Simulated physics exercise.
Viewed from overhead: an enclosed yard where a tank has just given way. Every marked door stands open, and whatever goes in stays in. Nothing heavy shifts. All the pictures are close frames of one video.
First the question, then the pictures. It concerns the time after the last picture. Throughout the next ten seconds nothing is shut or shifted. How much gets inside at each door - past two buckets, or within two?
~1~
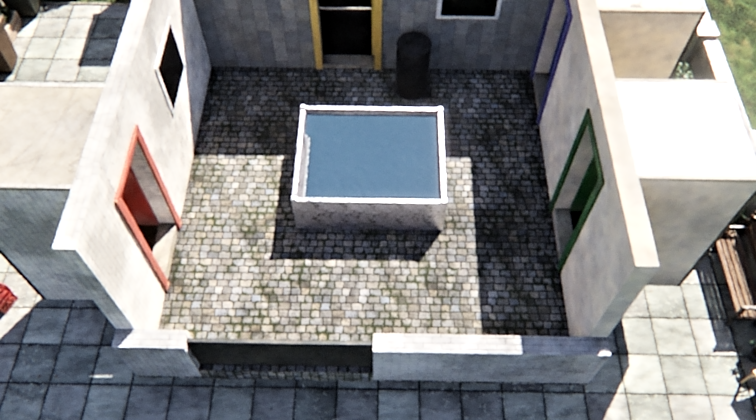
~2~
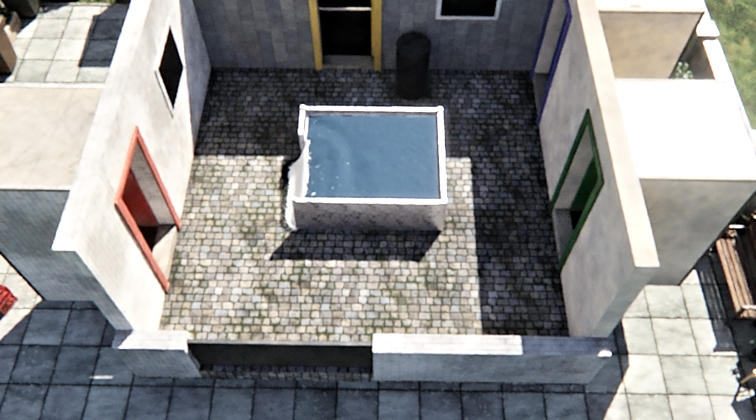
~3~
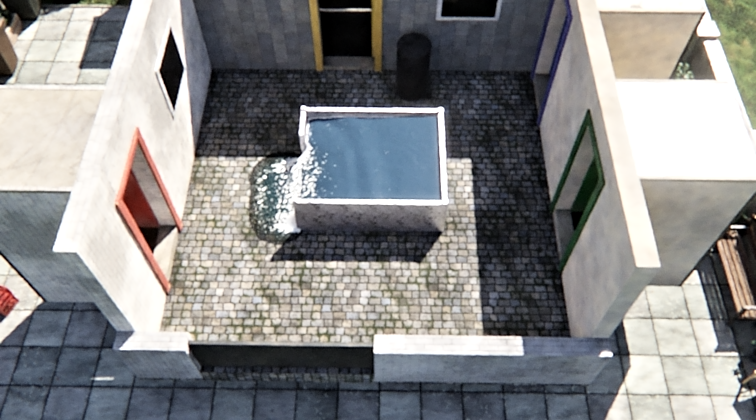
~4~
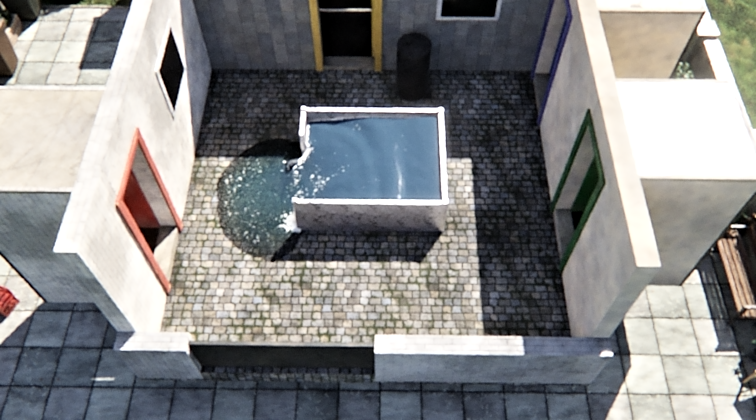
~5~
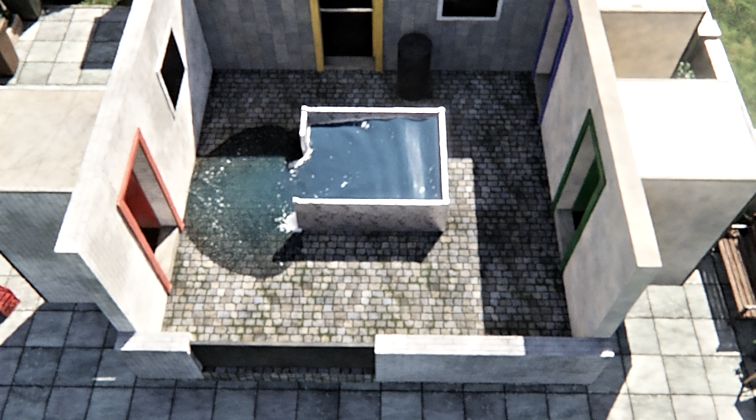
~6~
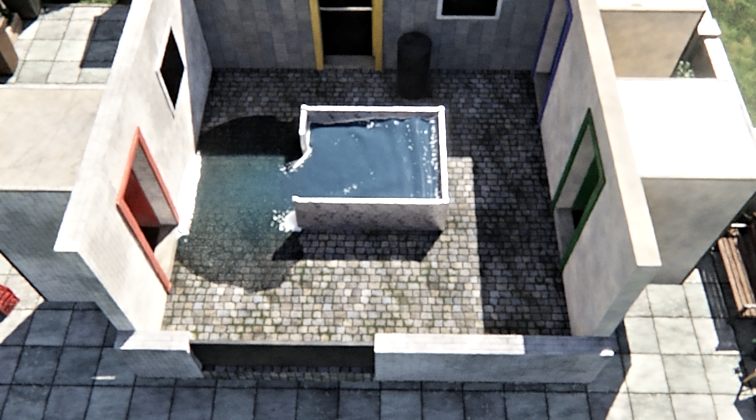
The blue door within two, the red door past two, the green door within two, the yellow door within two.
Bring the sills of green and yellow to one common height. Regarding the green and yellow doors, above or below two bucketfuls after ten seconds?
As I see it, green doesn't reach it while yellow doesn't reach it.
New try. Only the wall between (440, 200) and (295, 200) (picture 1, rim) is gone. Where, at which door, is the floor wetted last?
The one in yellow.
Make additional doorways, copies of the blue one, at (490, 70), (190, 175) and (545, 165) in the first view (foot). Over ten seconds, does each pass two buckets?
Stays below the line; crosses the line; stays below the line.
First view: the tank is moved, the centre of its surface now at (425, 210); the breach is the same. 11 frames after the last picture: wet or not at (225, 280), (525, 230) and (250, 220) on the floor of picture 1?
Hit, spared, hit.
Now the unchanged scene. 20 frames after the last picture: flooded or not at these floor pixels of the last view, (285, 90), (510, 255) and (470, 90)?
Result, as listed: Wetted / not wetted / not wetted.
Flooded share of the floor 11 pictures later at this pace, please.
Estimated share: Around 30 %.
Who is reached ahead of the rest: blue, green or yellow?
It's the yellow door.
A moment on, water covers 25 % of the floor; the blue door not reached, the red door under two buckets in, the green door not reached, the yellow door not reached.
Next, water covers 30 % of the floor; the blue door not reached, the red door over two buckets in, the green door not reached, the yellow door not reached.
Then, water covers 60 % of the floor; the blue door not reached, the red door over two buckets in, the green door not reached, the yellow door wet at the sill, nothing in.
Later, water covers 90 % of the floor; the blue door wet at the sill, nothing in, the red door over two buckets in, the green door wet at the sill, nothing in, the yellow door wet at the sill, nothing in.
In the end, water covers 100 % of the floor; the blue door wet at the sill, nothing in, the red door over two buckets in, the green door wet at the sill, nothing in, the yellow door wet at the sill, nothing in.
